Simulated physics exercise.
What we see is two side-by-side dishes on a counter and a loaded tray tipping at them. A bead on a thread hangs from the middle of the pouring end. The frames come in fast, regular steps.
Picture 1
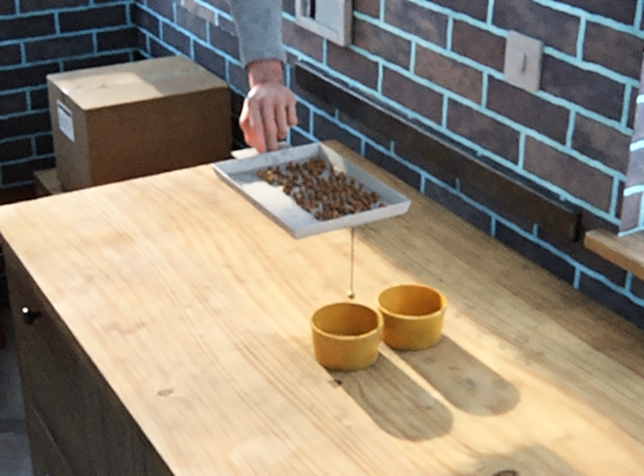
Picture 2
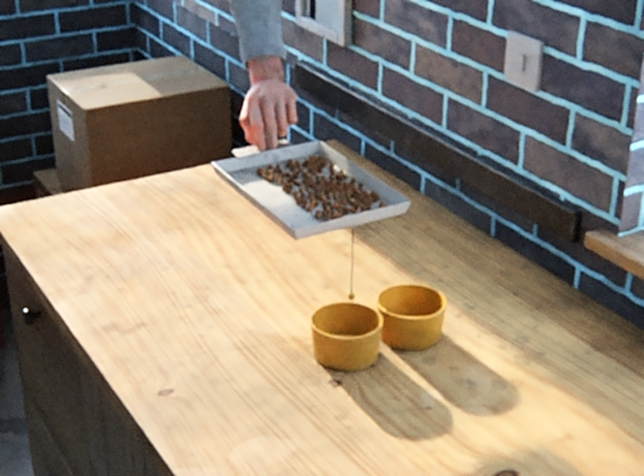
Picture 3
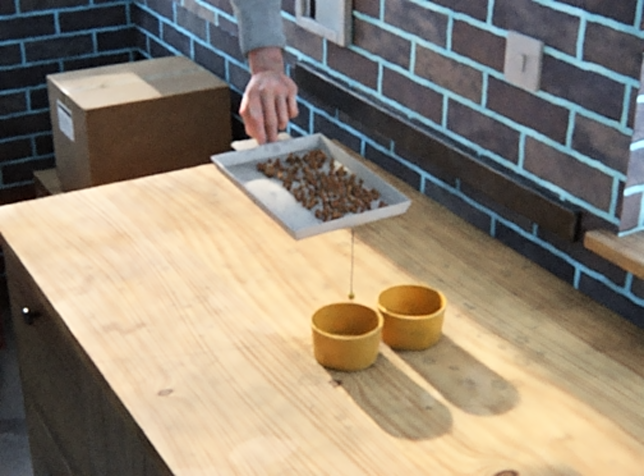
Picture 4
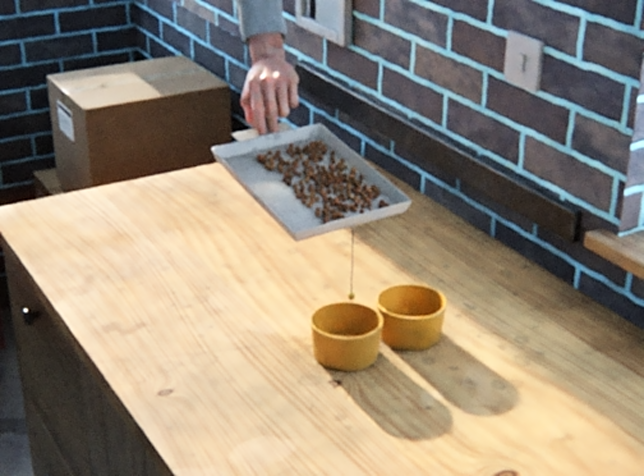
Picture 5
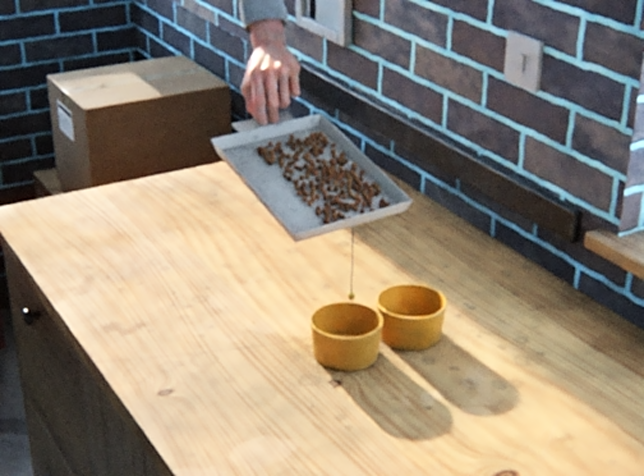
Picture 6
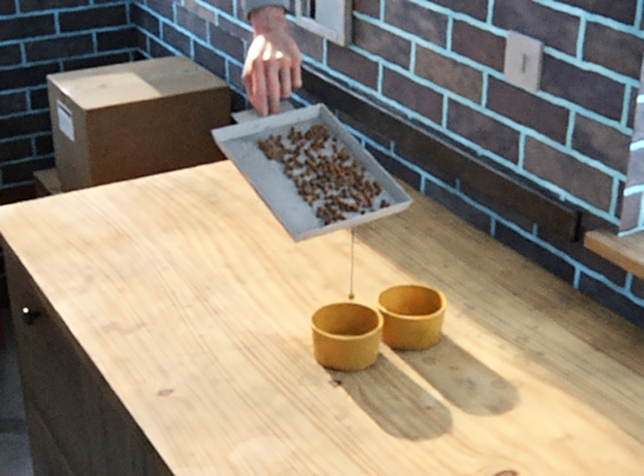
Hand gradually tilting a grey tray of small brown pieces above two yellow dishes on a wooden counter beside a brick wall.
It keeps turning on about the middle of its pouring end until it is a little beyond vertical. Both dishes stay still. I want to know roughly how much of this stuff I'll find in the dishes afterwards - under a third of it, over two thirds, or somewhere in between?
You'll find somewhere in between.
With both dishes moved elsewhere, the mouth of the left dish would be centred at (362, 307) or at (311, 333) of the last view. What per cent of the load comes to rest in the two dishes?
20 and 100 %.
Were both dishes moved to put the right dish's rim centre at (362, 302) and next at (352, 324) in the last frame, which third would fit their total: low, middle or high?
On the first try the answer is the middle third, and on the second it is above two thirds.
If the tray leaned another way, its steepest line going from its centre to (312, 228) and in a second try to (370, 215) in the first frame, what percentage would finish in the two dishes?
Close to 30 percent first and close to 100 percent second.
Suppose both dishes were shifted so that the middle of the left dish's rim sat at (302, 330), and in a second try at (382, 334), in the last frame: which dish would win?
The first setup gives the one at left, the second setup gives the one at left.
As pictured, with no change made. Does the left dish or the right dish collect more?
The left side.
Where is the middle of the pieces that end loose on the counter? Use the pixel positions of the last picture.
Somewhere near (315, 386), I think.
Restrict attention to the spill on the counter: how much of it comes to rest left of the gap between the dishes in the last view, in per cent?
It works out at some 90 percent.
Soon, tray tipped steeply; nearly all on the tray; a stray few in the left dish; a stray few outside both; a stray few in the air.
A while on, tray tipped past a quarter turn; about half in the left dish; a stray few in the right dish; about a third outside both; a small part in the air.
Towards the end, tray tipped past a quarter turn; about half in the left dish; a stray few in the right dish; about half outside both.
Finally, tray tipped past a quarter turn; about half in the left dish; a stray few in the right dish; about half outside both.
